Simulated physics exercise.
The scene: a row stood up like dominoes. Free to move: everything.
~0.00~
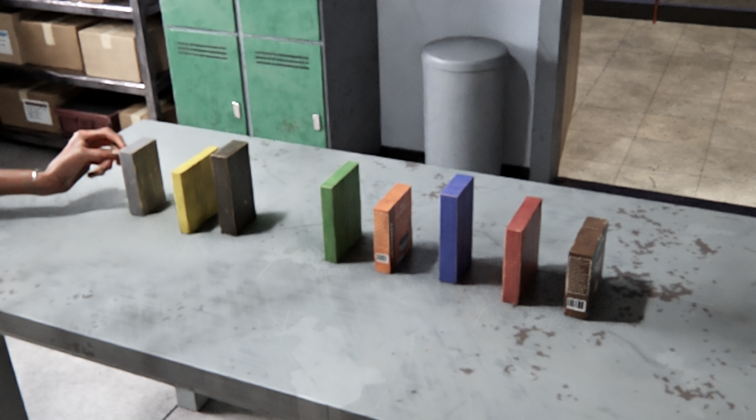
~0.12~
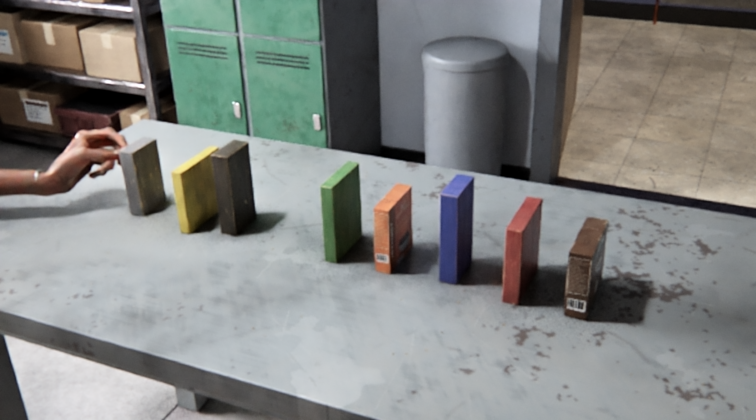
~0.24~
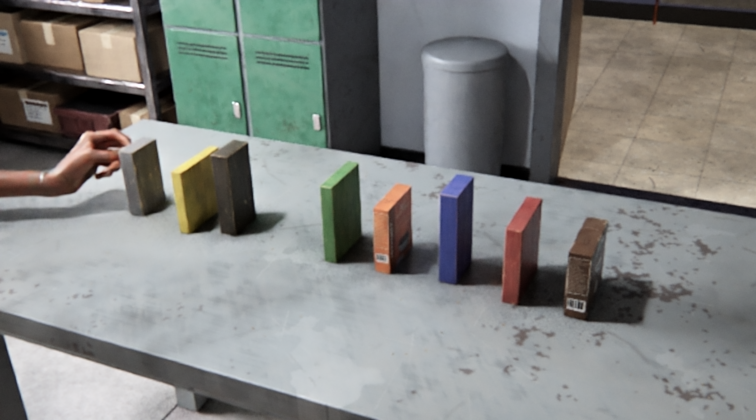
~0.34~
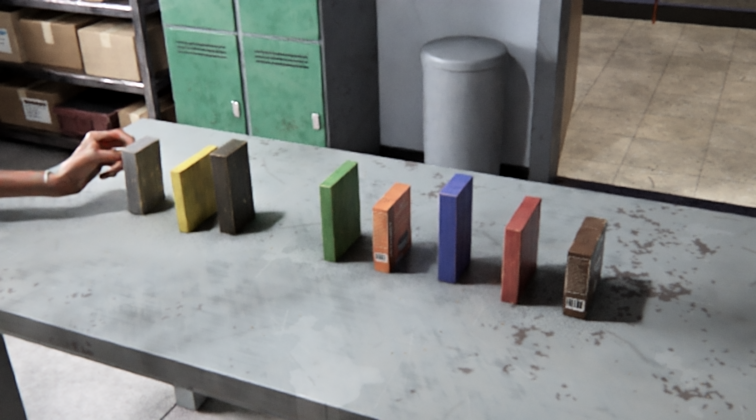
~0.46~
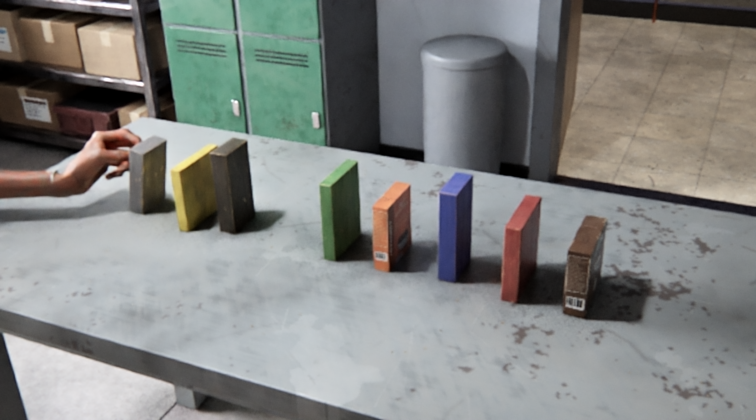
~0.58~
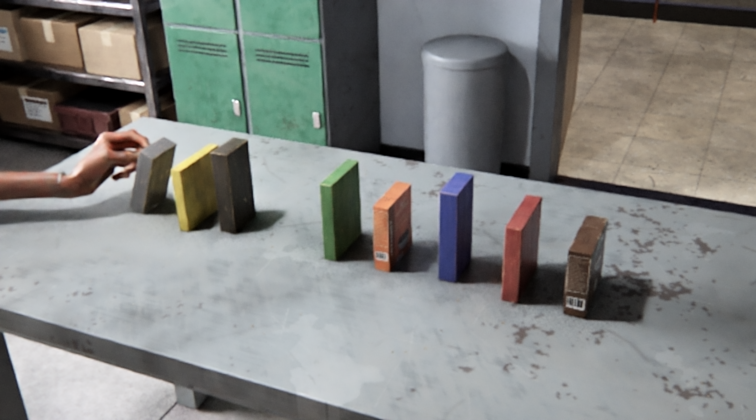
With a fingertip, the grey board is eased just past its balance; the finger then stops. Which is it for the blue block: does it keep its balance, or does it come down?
Erect.
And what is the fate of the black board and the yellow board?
The black board goes down; the yellow board goes down.
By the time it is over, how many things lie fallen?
That makes 3 altogether.
After 0.88 s, grey board 69° over; yellow board tipped 28° from how it was; black board tipped 6° from how it was.
After 1.18 s, grey board 80° over; black board on its side; yellow board tipped 63° from how it was.
After 2.08 s, grey board 82° over; black board on its side; yellow board tipped 69° from how it was.
At rest (3.4 s), tipped over on the table, yellow board and black board; the other 4 in place. Seen from the same camera at the end, blue block near (456, 227).
